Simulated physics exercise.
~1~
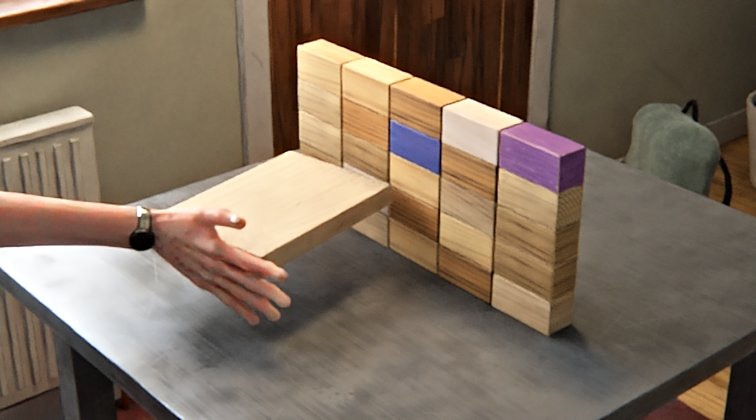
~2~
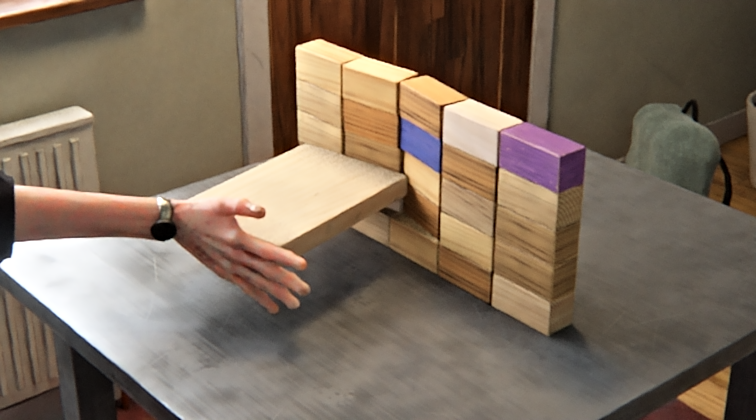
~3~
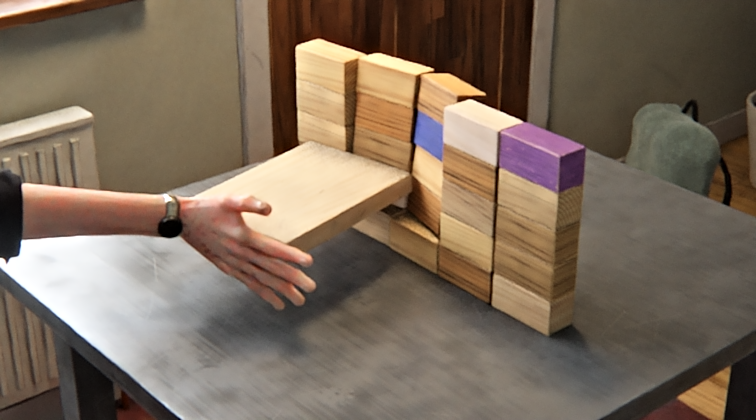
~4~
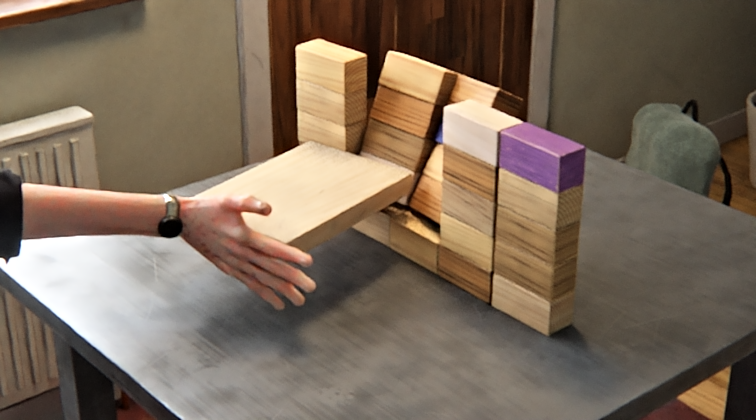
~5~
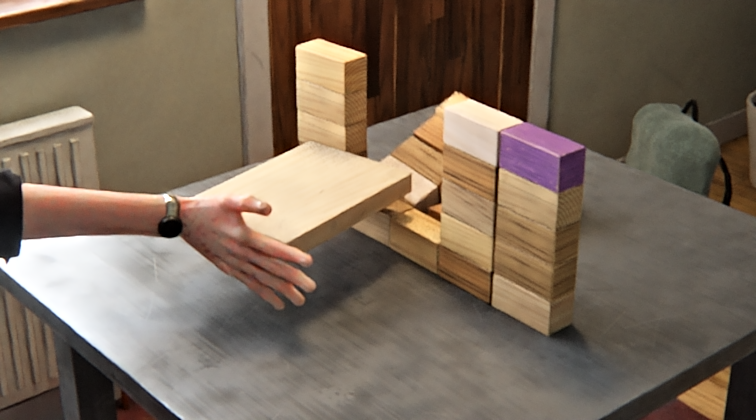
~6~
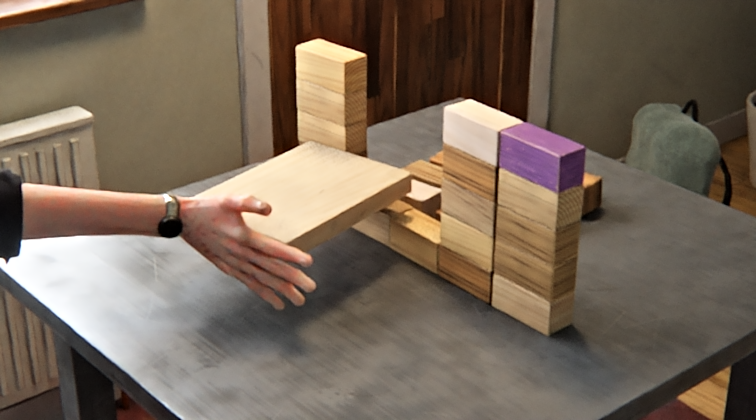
A hand slid a flat wooden board into a wall of stacked wooden blocks, and the upper parts of two middle columns tilted backward and toppled behind it, leaving a gap while the purple-topped column on the right stayed standing.
